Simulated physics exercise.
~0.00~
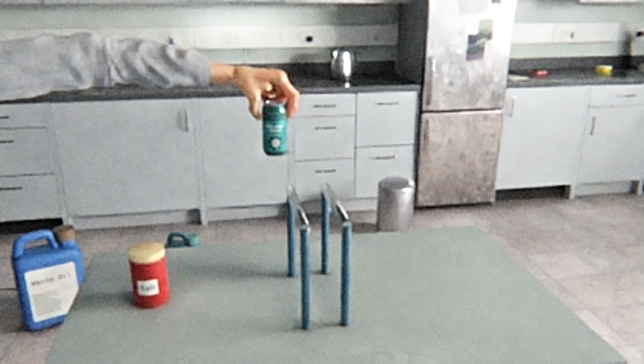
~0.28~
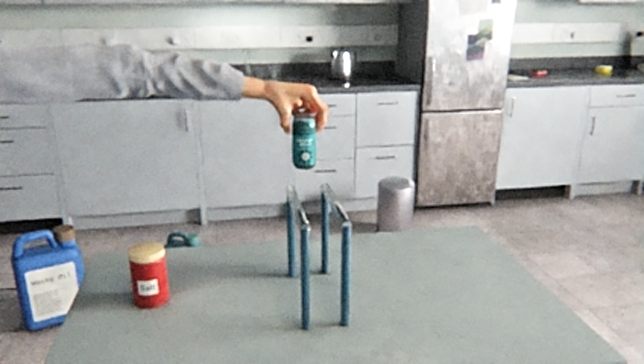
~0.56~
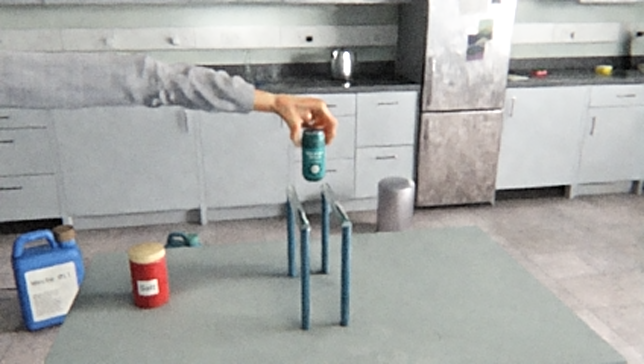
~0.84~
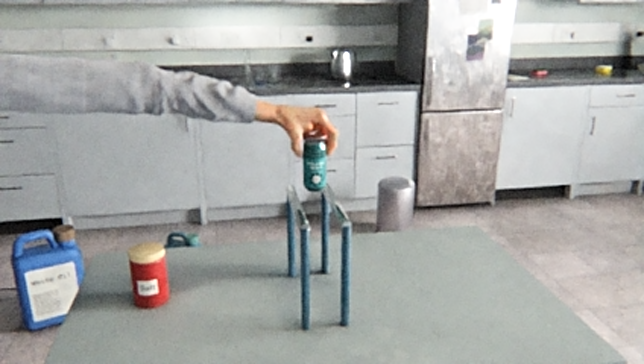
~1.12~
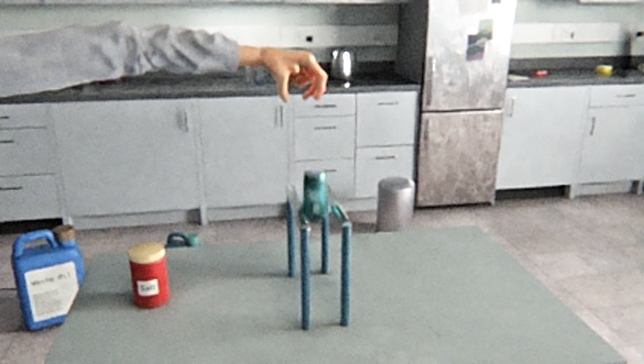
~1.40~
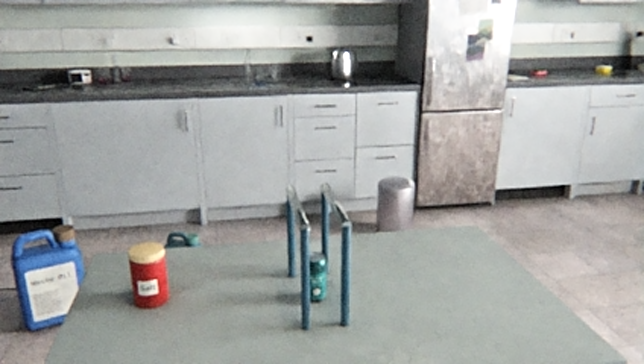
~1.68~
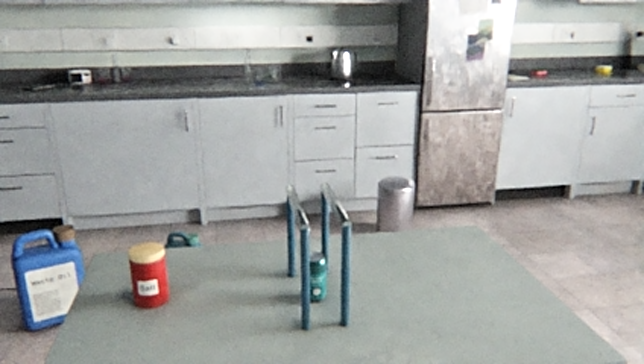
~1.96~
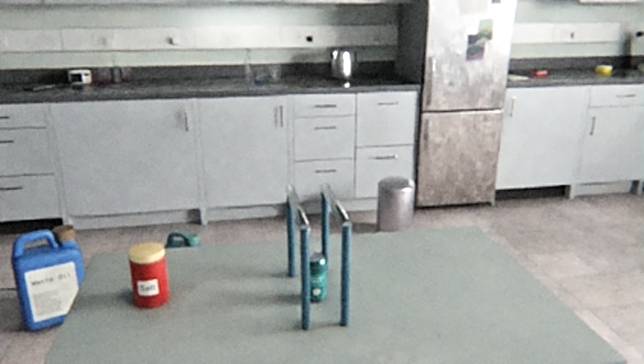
A turquoise can held upright by a hand moves right and down to a pair of blue supports set slightly apart, and when the hand lets go and withdraws, it drops through the gap and stays upright between them, while a red jar stays in place.
